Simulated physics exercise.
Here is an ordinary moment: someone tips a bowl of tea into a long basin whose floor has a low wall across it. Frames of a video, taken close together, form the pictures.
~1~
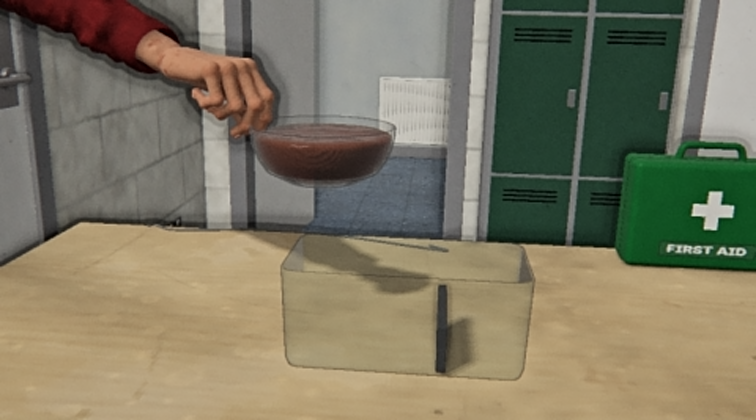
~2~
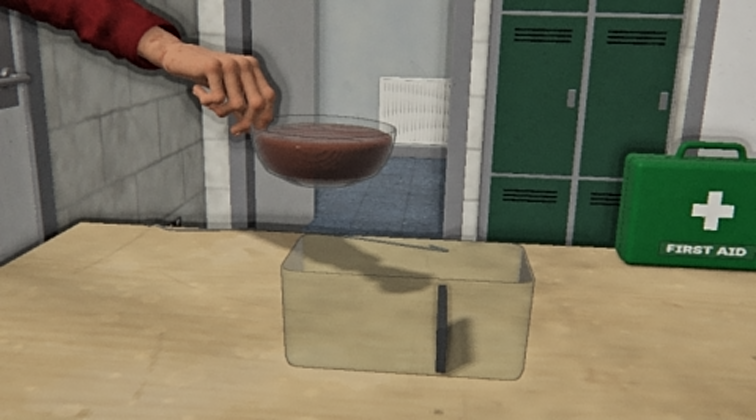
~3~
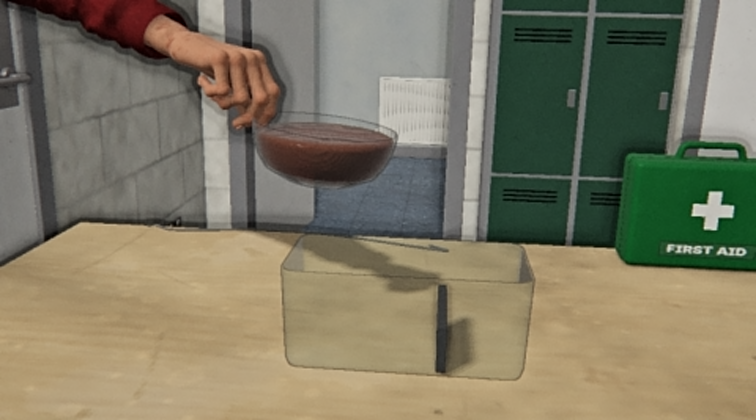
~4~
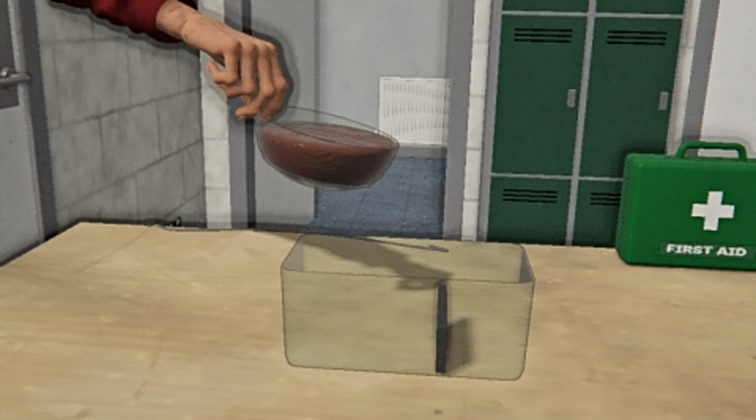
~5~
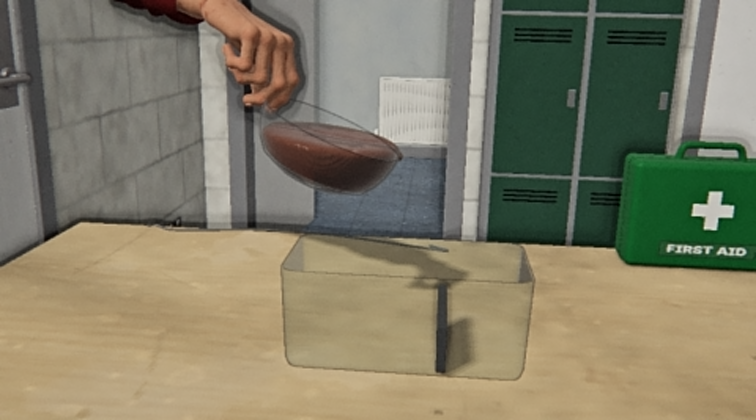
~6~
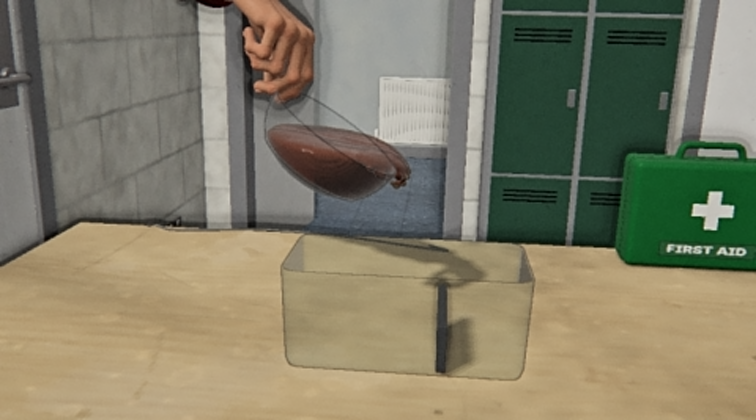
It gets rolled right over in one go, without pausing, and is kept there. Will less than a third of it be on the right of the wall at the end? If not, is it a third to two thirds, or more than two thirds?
Shy of a third.
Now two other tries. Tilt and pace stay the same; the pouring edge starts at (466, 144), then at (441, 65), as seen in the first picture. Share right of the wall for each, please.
You'd get around 70 per cent and then around 65 per cent.
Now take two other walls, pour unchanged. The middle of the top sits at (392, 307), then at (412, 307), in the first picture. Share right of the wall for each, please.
70 % and 50 %, roughly.
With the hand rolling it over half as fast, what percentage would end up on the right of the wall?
Roughly 45 percent.
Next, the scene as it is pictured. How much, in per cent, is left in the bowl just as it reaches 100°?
My estimate is close to 5 percent remaining.
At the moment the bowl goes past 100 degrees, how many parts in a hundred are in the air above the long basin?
That works out near 25 percent.
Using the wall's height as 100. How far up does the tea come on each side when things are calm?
I'd put the left at about 40 and the right at about 30.
A moment on, the bowl is tipped right over and 5 per cent is still to pour, 43 is left of the wall and 26 right of it.
Next, the bowl is tipped right over and 0 per cent is still to pour, 64 is left of the wall and 22 right of it.
Then the bowl is tipped right over and 0 per cent is still to pour, 66 is left of the wall and 24 right of it.
Later the bowl is tipped right over and 0 per cent is still to pour, 67 is left of the wall and 24 right of it.
At rest 67 per cent lies left of the wall, 24 right of it and 9 outside.
